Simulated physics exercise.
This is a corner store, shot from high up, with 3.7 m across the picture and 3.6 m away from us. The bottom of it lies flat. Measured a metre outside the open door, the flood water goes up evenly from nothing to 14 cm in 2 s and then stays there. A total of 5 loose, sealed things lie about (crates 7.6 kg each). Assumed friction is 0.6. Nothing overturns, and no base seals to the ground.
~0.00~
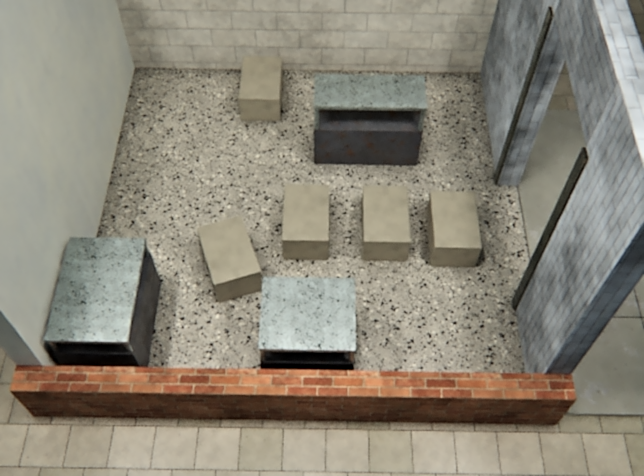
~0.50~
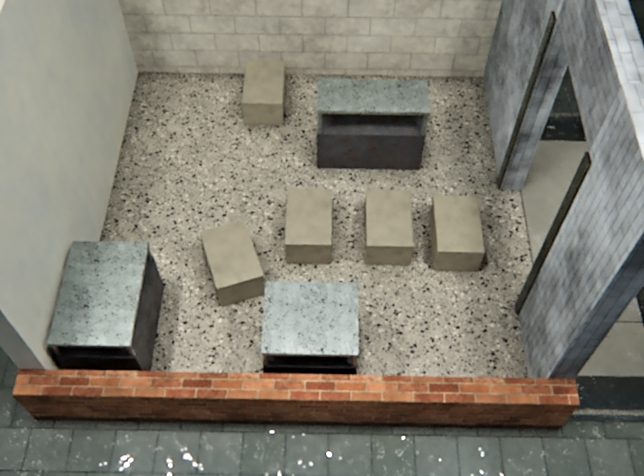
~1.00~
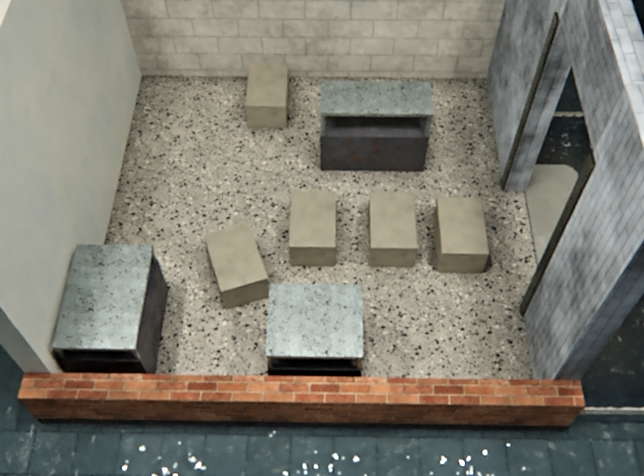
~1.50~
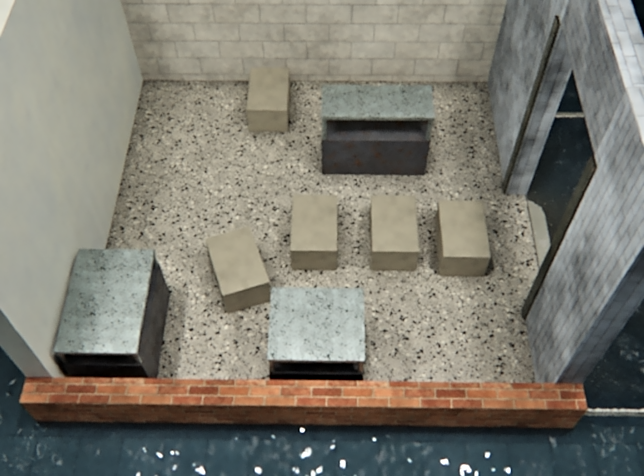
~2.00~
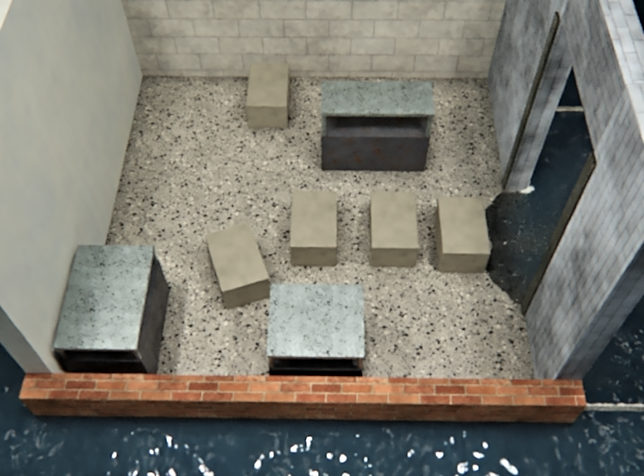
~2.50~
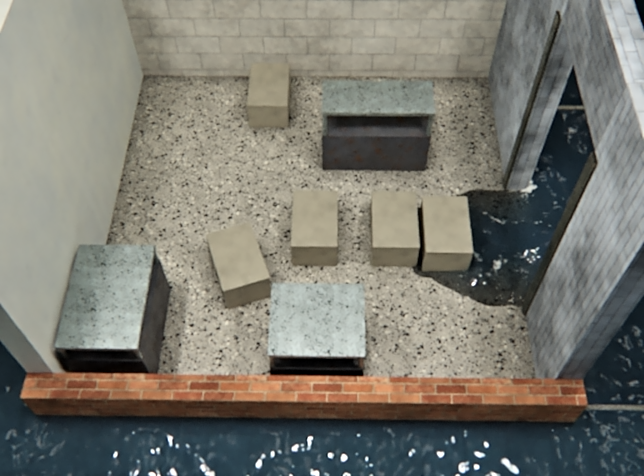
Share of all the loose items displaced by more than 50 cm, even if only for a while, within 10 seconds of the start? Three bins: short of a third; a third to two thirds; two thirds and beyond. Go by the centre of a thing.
The share is two thirds and up.
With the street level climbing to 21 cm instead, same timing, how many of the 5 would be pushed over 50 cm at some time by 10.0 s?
Count under that change: 5.
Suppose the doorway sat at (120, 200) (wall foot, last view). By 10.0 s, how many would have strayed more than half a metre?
In that case the number is 4.
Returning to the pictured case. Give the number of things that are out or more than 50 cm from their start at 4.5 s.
By that point, 2.
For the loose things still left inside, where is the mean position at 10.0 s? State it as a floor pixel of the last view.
Close to (226, 215).
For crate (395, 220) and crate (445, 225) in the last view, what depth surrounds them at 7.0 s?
Some 6 cm at the first, some 6 cm at the second.
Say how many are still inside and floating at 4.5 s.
The number is 2.
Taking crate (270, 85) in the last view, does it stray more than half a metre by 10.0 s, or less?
I'd say not as far.
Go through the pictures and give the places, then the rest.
A crate at (456, 219) rests on the ground; a crate at (228, 249) rests on the ground; 0.0 m2 under water; 0 of 5 have shifted, in the first frame.
A crate at (458, 223) rests on the ground; a crate at (231, 253), on the bottom; water covers 0.0 m2; 0 of 5 have shifted, in the second frame.
A crate at (463, 225), on the bottom; a crate at (235, 256), on the bottom; 0.0 m2 under water; 0 of 5 have shifted, in the third frame.
A crate at (464, 228), on the bottom; a crate at (237, 260) rests on the ground; 0.0 m2 under water; 0 of 5 have shifted, in the fourth frame.
A crate at (464, 224), on the bottom; a crate at (236, 256) rests on the ground; water covers 0.2 m2; 0 of 5 have shifted, in the fifth frame.
A crate at (447, 223), on the bottom, 15 cm from its start; a crate at (237, 255), on the bottom; water covers 0.7 m2; 1 of 5 have shifted, in the sixth frame.
After 3.5 s 0 of 5 are over 50 cm from their spots; 1 afloat.
After 4.5 s 2 of 5 are over 50 cm from their spots; 2 afloat.
After 7.0 s 4 of 5 are over 50 cm from their spots; 4 afloat.
After 10.0 s 4 of 5 are over 50 cm from their spots, and 4 have been at some point; 5 afloat.
